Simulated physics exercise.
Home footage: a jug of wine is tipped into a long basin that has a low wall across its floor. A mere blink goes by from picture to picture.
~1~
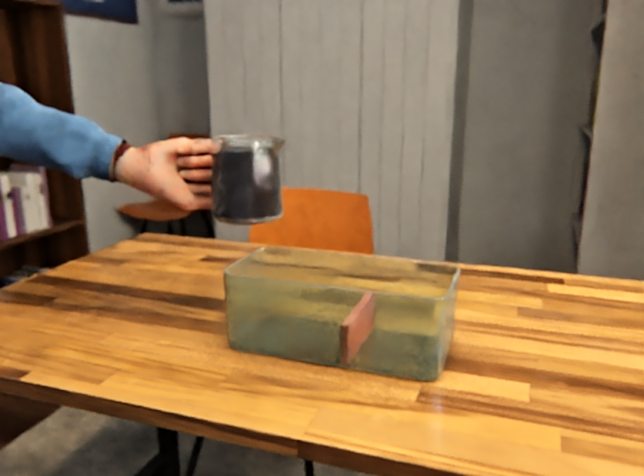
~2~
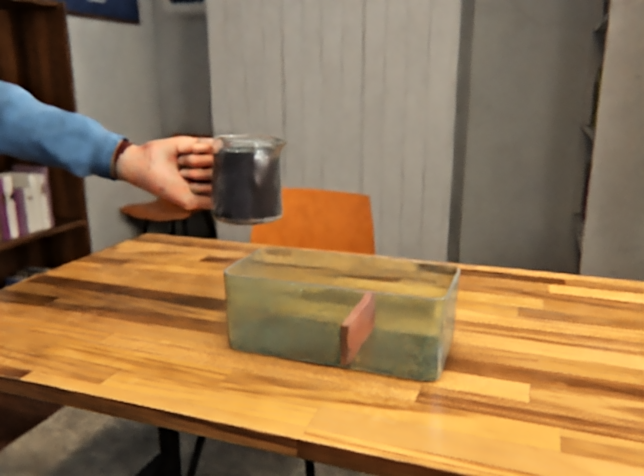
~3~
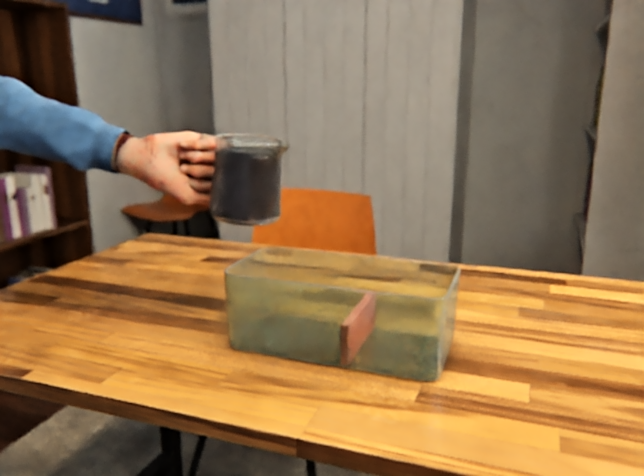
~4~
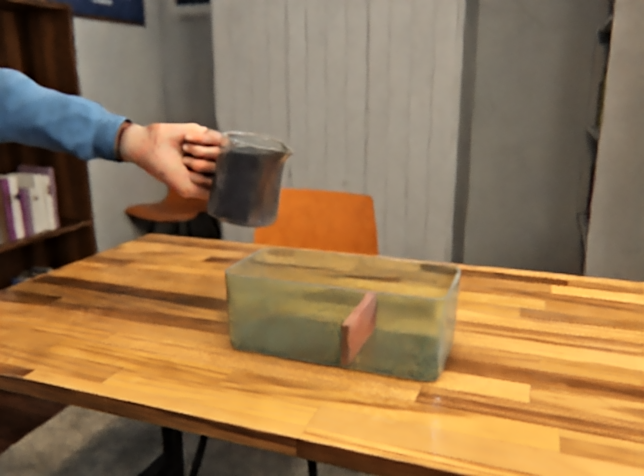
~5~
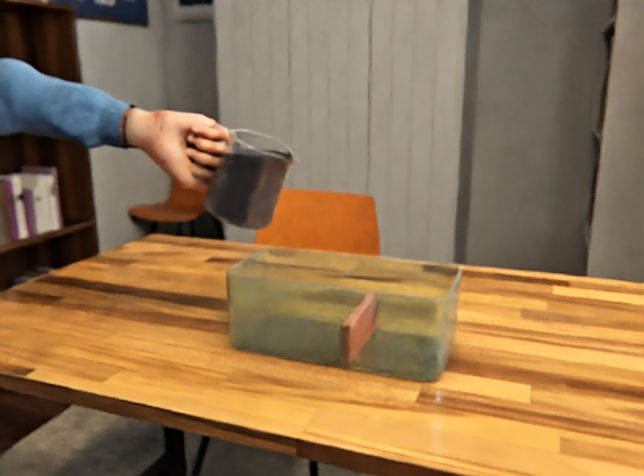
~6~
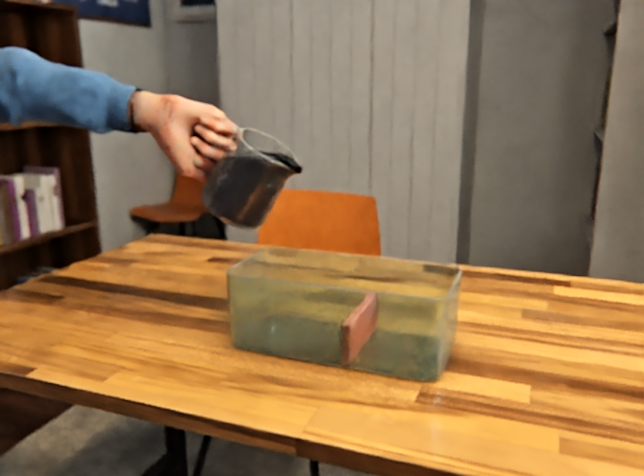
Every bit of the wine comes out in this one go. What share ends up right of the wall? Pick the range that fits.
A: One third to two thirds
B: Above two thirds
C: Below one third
The answer is C.
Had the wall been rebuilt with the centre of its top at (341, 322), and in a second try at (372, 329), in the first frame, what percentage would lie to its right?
With the first placement it is 25 %, with the second 15 %.
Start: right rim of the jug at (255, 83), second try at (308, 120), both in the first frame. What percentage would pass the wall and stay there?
First place gives some 5 %, second place some 35 %.
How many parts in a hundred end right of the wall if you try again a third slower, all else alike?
I'd say roughly 0 in every hundred ends up there.
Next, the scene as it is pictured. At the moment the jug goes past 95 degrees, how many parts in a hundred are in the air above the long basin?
I'd say some 20 per cent of it.
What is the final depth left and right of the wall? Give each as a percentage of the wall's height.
I'd put the left at about 40 and the right at about 0.
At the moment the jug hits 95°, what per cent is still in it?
About 60 %.
A moment on, the jug is tipped on its side and 62 per cent is still to pour, 16 is left of the wall and 0 right of it.
Next, the jug is tipped right over and 16 per cent is still to pour, 70 is left of the wall and 0 right of it.
Then the jug is tipped right over and 2 per cent is still to pour, 90 is left of the wall and 3 right of it.
Later the jug is tipped right over and 0 per cent is still to pour, 94 is left of the wall and 3 right of it.
At rest 94 per cent lies left of the wall, 3 right of it and 3 outside.
